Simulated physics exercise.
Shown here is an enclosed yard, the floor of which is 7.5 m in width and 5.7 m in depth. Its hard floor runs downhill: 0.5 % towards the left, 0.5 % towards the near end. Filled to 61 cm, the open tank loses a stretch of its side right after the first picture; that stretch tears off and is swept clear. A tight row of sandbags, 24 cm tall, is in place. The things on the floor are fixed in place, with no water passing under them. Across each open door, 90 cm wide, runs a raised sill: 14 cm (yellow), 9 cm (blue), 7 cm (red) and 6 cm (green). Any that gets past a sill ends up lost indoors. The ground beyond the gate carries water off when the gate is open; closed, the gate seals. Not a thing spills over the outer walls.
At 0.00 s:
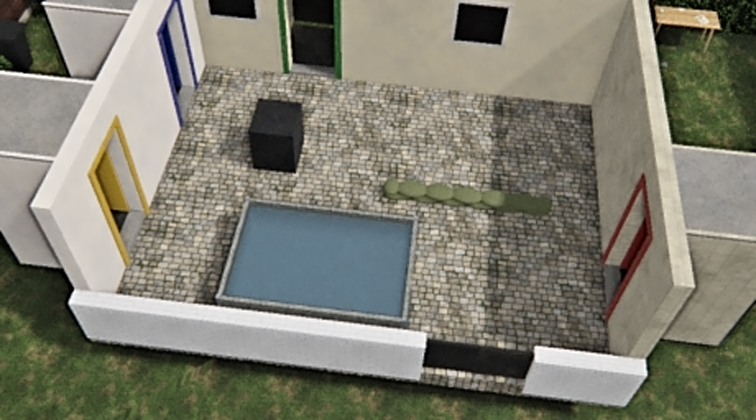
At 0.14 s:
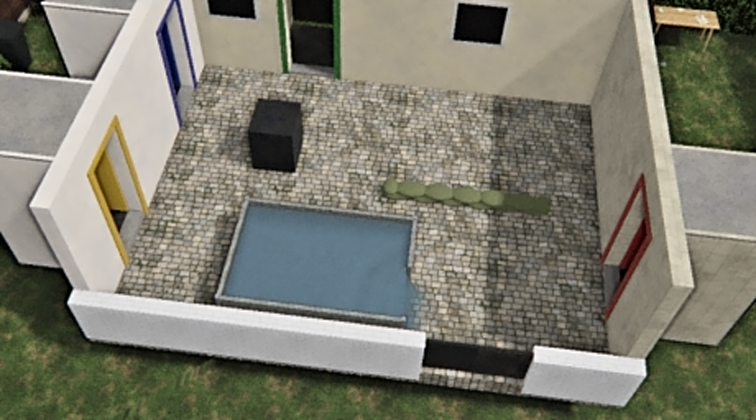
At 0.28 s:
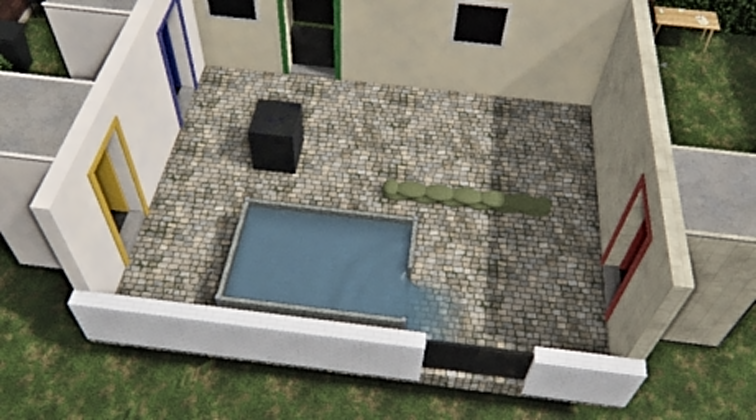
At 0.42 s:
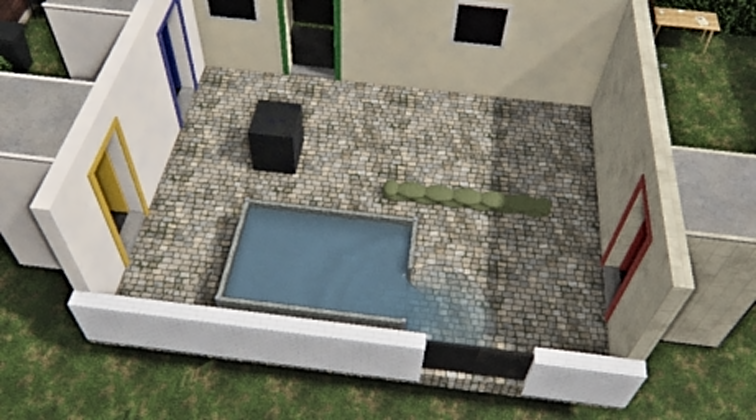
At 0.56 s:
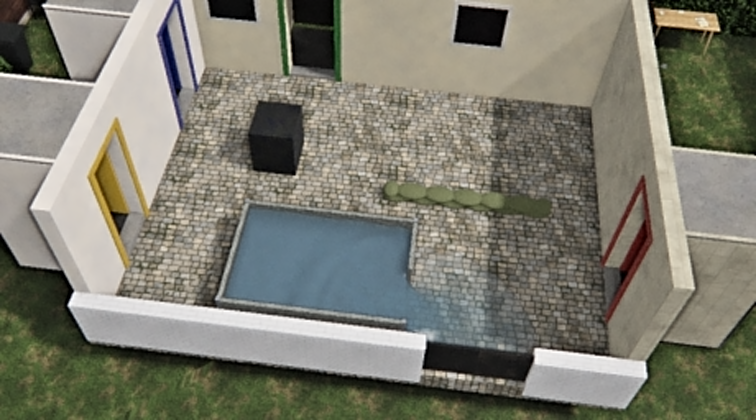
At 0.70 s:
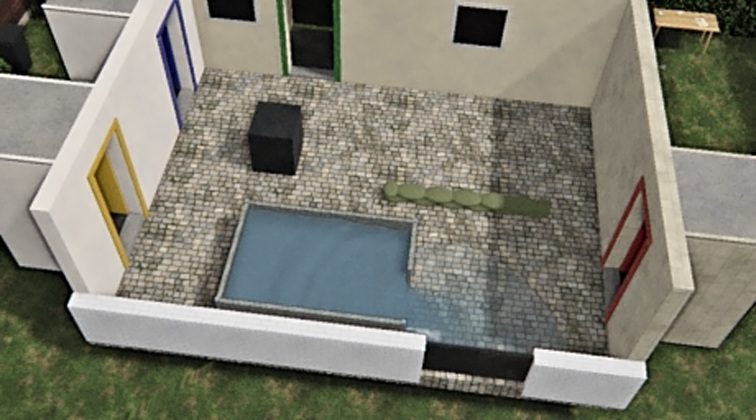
In this clip, a walled, stone-paved yard holds a still rectangular pool of water and a dark block. The pool's right side opens near its front corner, and water pours out, spreading rightward across the paving near the front wall.
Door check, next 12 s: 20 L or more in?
At the end, at the yellow door the limit will not be outstripped, at the blue door the limit will not be outstripped, at the red door the limit will be outstripped, at the green door the limit will not be outstripped.
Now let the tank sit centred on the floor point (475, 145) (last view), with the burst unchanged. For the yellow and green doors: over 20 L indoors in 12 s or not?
Lab note: Yellow door limit not exceeded; green door limit not exceeded.
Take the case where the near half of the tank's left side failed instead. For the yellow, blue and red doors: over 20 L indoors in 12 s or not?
Then yellow would come out on the high side, blue on the high side and red on the low side.
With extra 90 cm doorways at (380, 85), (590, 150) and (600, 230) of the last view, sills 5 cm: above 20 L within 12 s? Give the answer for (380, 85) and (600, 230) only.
In the order given, lower then higher.
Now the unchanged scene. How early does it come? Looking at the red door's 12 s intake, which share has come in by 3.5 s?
40 percent or so by then.
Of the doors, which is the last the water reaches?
Blue.
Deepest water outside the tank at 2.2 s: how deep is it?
I'd put it at close to 40 cm.
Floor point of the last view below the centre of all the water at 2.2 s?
Near (394, 297).
After 1.4 s water covers 15 % of the floor and is deepest (42 cm) near (604, 382); yellow door not reached, blue door not reached, red door 12 cm at the sill, 2 L in, green door not reached.
After 2.2 s water covers 20 % of the floor and is deepest (40 cm) near (603, 359); yellow door not reached, blue door not reached, red door 22 cm at the sill, 39 L in, green door not reached.
After 3.5 s water covers 30 % of the floor and is deepest (30 cm) near (602, 348); yellow door not reached, blue door not reached, red door 20 cm at the sill, 140 L in, green door not reached.
After 7.0 s water covers 75 % of the floor and is deepest (16 cm) near (596, 268); yellow door 1 cm at the sill, 0 L in, blue door not reached, red door 15 cm at the sill, 285 L in, green door 3 cm at the sill, 0 L in.
After 12.0 s water covers 95 % of the floor and is deepest (10 cm) near (160, 183); yellow door 7 cm at the sill, 0 L in, blue door 9 cm at the sill, 3 L in, red door 8 cm at the sill, 343 L in, green door 2 cm at the sill, 0 L in.
